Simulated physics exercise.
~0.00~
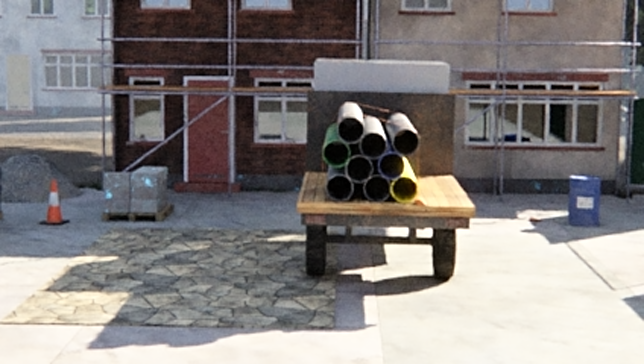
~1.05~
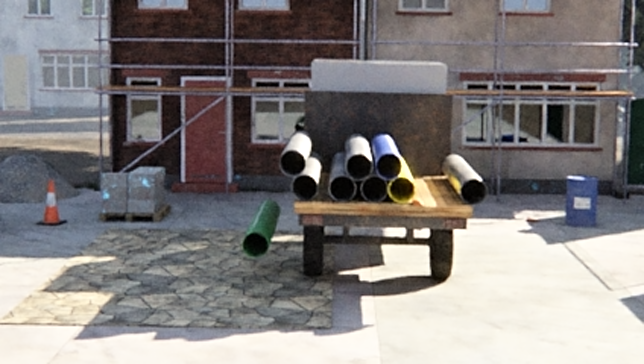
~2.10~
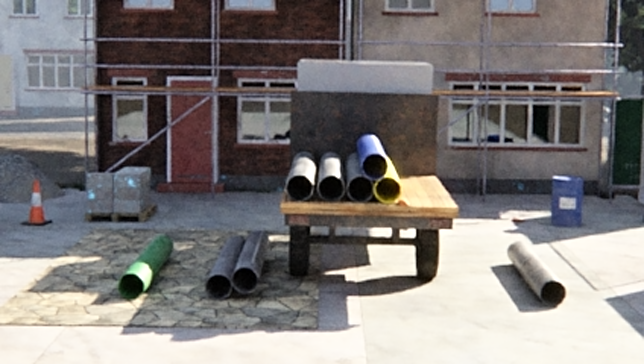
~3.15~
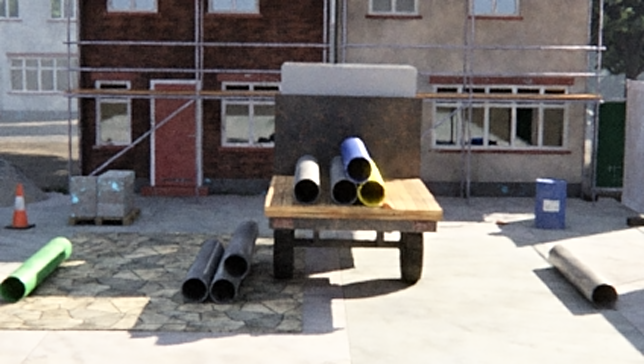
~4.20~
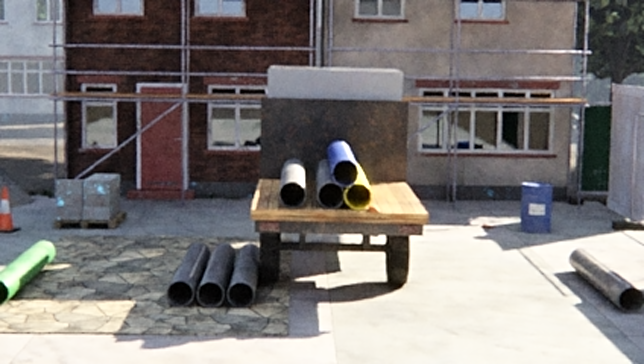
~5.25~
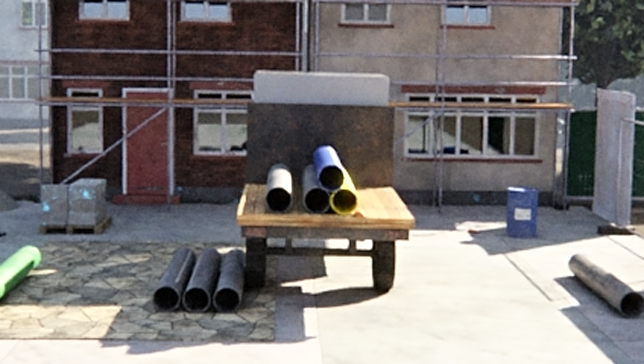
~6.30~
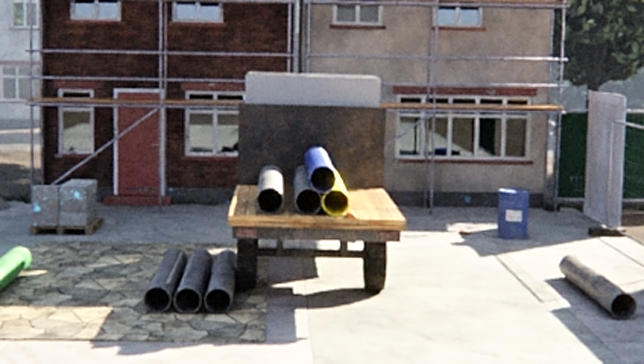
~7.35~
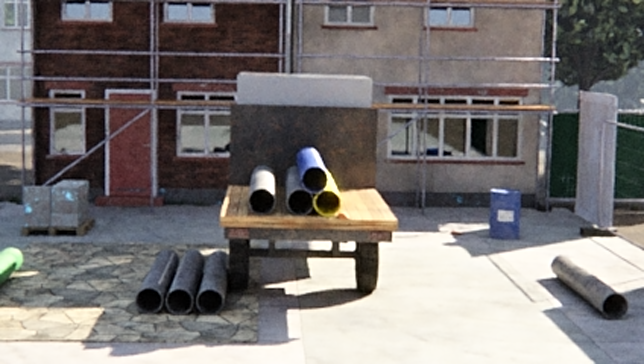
Outside scaffolded houses, stacked pipes tumbling off a flatbed, the green one falling left, while blue and yellow stay aboard with others.
